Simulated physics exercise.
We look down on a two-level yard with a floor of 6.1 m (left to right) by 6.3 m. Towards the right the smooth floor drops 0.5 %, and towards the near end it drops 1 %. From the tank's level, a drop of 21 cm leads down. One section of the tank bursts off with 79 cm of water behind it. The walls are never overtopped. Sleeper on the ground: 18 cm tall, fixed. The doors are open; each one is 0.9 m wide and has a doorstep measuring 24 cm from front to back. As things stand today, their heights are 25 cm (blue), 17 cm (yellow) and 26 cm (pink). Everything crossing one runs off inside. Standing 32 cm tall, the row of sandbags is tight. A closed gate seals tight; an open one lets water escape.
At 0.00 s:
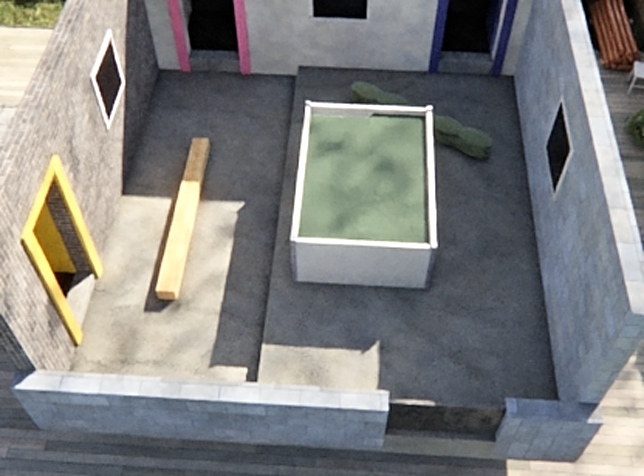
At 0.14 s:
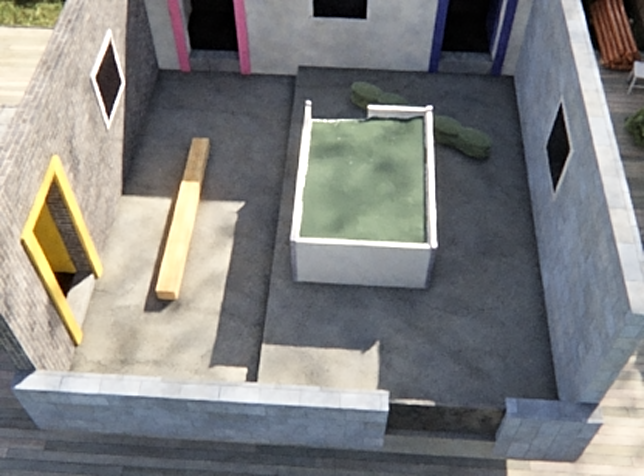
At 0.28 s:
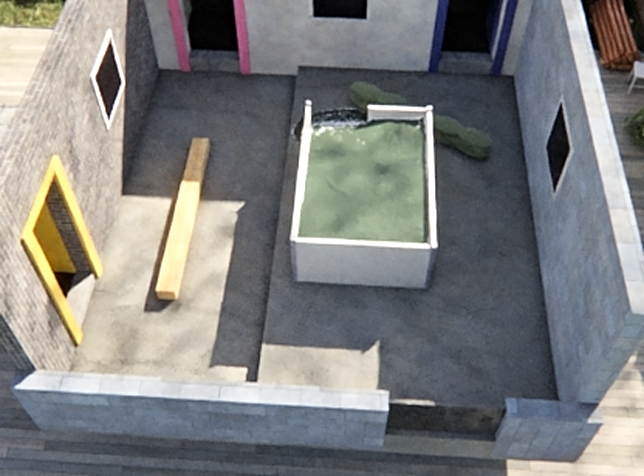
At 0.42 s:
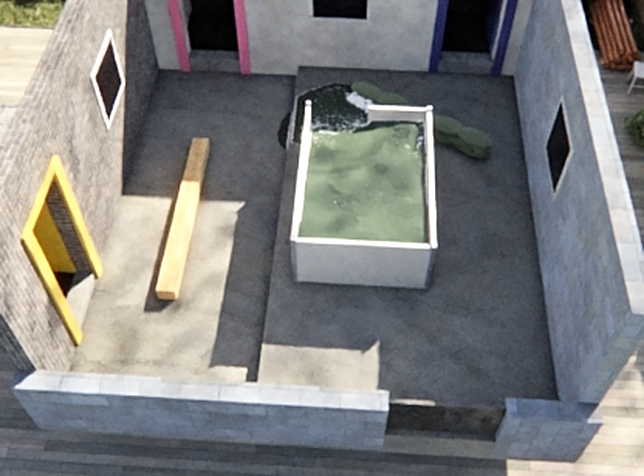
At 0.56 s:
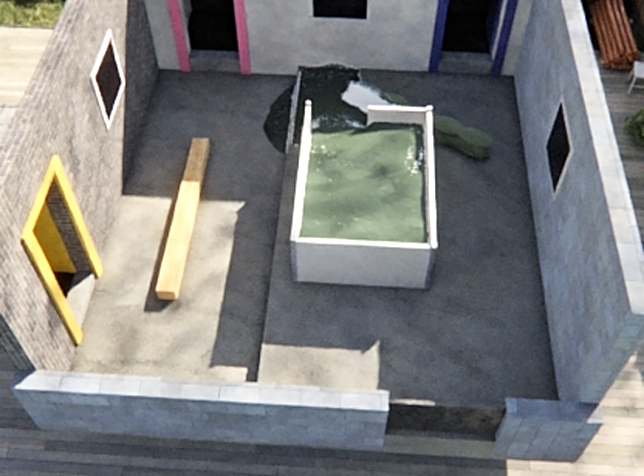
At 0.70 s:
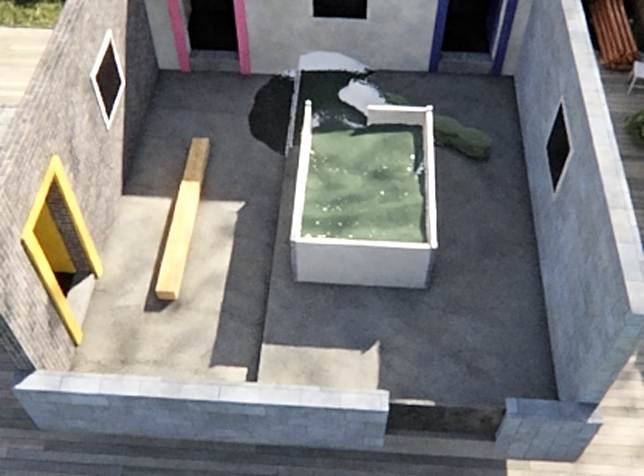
To begin with, a white-walled tank of green water sits still in a walled yard beside a wooden beam. Then a section of its far wall breaks away and water pours out through the gap, spreading over the floor behind the tank in a dark pool, while the surface inside ripples.
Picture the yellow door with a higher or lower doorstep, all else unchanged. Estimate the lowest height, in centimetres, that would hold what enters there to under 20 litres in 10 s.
I would say about 6.5 cm.
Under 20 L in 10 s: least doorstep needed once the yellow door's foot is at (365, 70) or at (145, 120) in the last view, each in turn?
Minimums: About 26 cm and 21 cm.
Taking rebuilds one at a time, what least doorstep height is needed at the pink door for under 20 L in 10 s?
At pink, about 18 cm.
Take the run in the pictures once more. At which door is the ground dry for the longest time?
Yellow.
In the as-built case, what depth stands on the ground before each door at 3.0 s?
Blue door: 4 cm; yellow door: 1 cm; pink door: 15 cm.
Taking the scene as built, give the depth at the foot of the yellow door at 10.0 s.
10.0 cm.
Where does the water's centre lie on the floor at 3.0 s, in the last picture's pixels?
(320, 162) or so.
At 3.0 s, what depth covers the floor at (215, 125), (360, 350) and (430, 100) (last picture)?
That's 4, 0 and 5 cm, in the order given.
After 1.4 s water covers 20 % of the floor, deepest (48 cm) near (354, 111); it has not reached the yellow door.
After 3.0 s water covers 40 % of the floor, deepest (40 cm) near (167, 82); it has not reached the yellow door.
After 10.0 s water covers 90 % of the floor, deepest (22 cm) near (249, 414); 10 cm at the yellow door, 0 litres in over its 17 cm doorstep.
At the yellow door as built, the water arrived by 3.1 s and peaked near 11 cm at 4.8 s.
Run again over the same 10 s with other heights there, 32 litres in over 5.5 cm, 13 litres over 7.5 cm. The limit of 20 litres is kept from about 6.5 cm up.
